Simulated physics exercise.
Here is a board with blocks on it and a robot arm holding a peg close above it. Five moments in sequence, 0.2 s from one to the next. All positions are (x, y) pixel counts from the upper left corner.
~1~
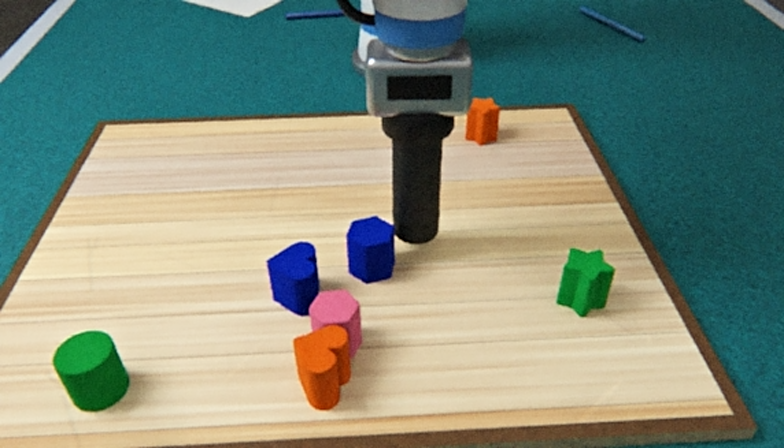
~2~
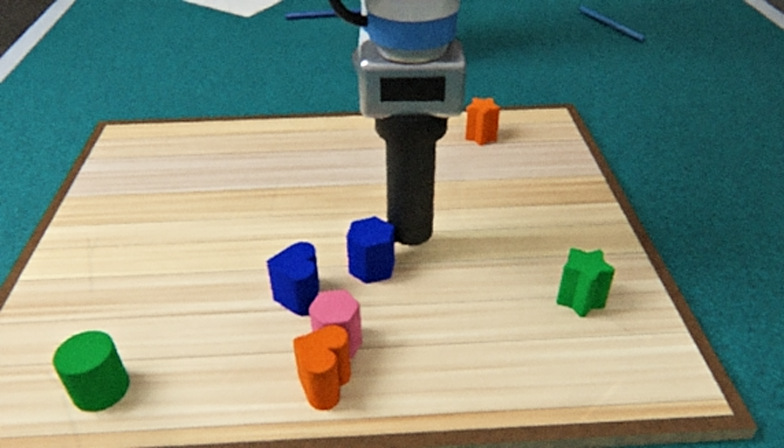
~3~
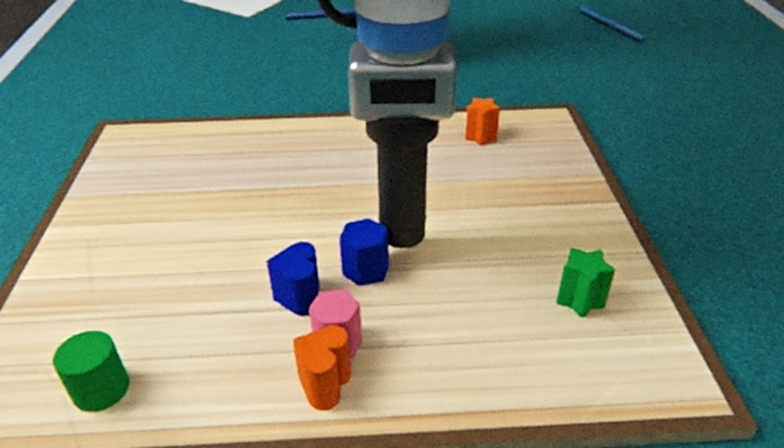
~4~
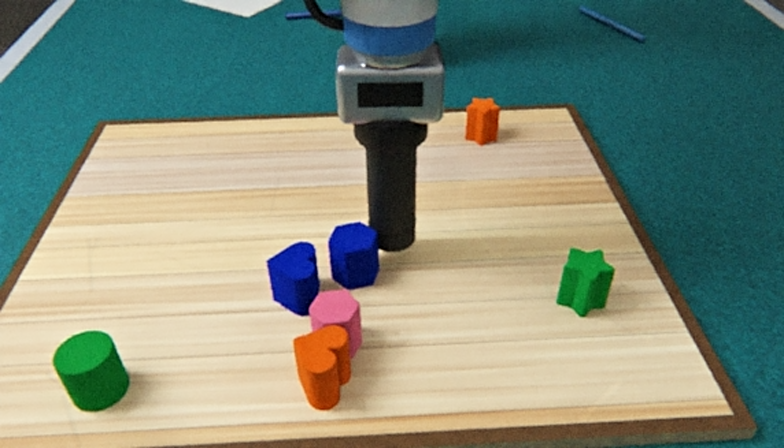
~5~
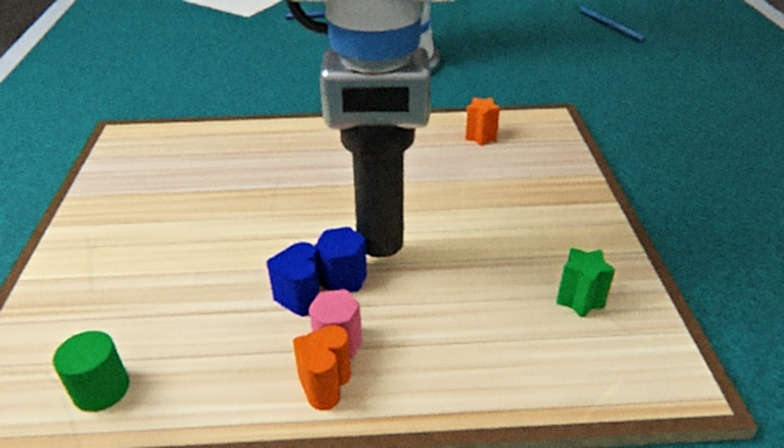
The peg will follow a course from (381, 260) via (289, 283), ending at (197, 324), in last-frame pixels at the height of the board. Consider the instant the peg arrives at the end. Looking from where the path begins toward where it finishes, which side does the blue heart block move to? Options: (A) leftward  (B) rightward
The correct letter is A.
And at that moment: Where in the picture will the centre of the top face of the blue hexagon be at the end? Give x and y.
Located at (132, 303).
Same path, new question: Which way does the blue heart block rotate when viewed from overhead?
From above, it turns counterclockwise.
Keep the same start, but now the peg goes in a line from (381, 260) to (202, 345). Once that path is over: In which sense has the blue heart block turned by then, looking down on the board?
Viewed from above: Anti-clockwise.
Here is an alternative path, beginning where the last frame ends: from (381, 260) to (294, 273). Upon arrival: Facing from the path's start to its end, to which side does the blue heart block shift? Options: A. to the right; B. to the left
My pick is B.
On the path given first. One third of the way, peg at (317, 257); blue heart block at (249, 281), turned 65° anticlockwise; blue hexagon at (271, 254).
Two thirds of the way, peg at (254, 278); blue heart block at (217, 306), turned 105° anticlockwise; blue hexagon at (203, 276).
At the end, peg at (192, 307); blue heart block at (212, 310), turned 125° anticlockwise; pink hexagon in place; blue hexagon at (132, 303), turned 20° clockwise.
